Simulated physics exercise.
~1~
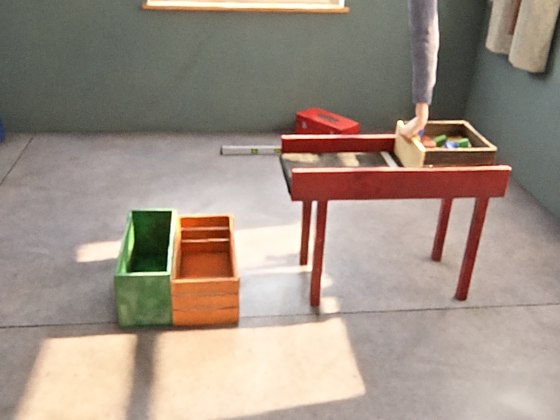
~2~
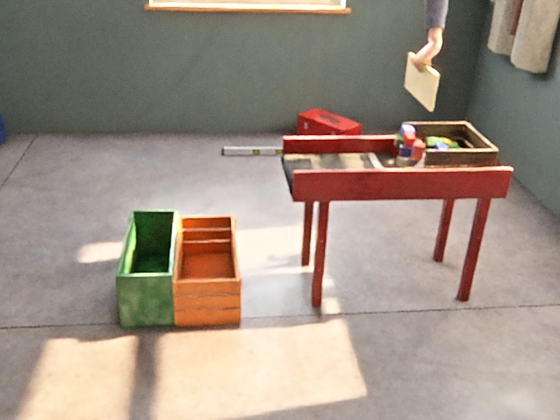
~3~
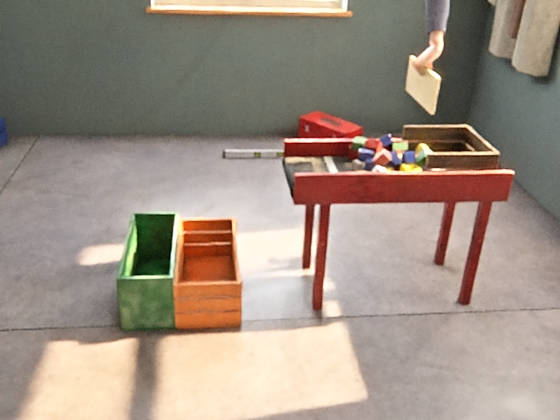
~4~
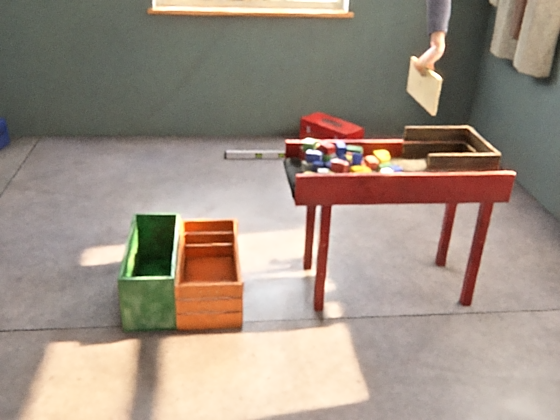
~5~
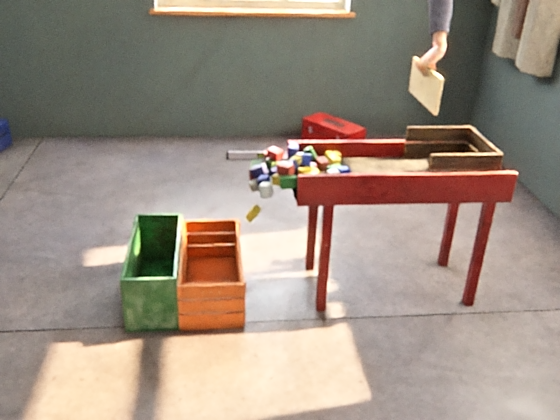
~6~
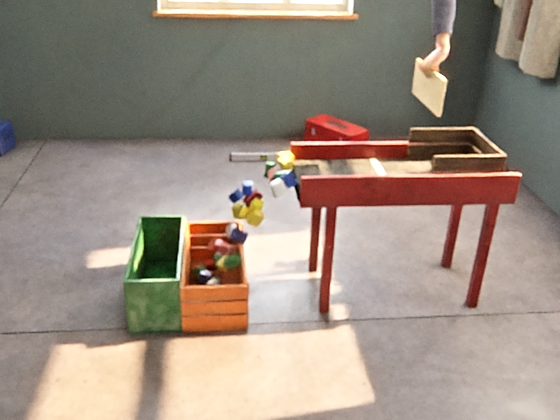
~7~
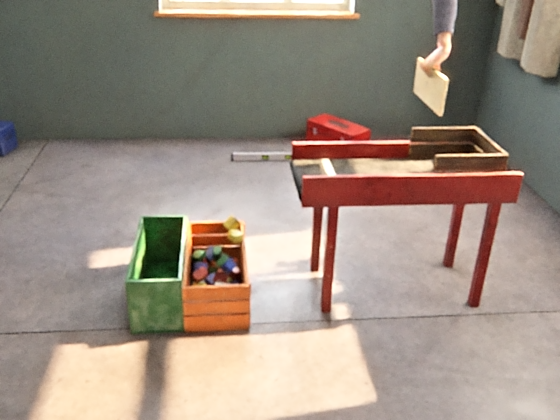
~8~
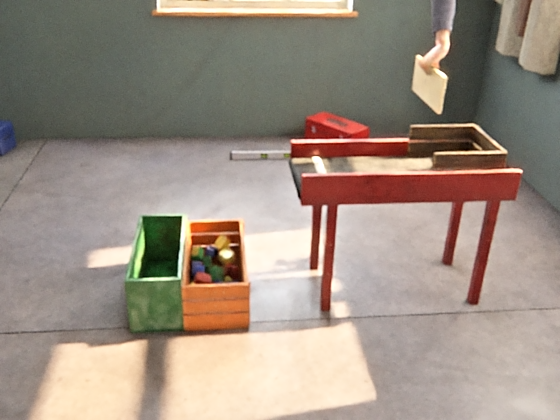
Colourful toy bricks ride left along a red-sided conveyor and tumble into the orange bin.
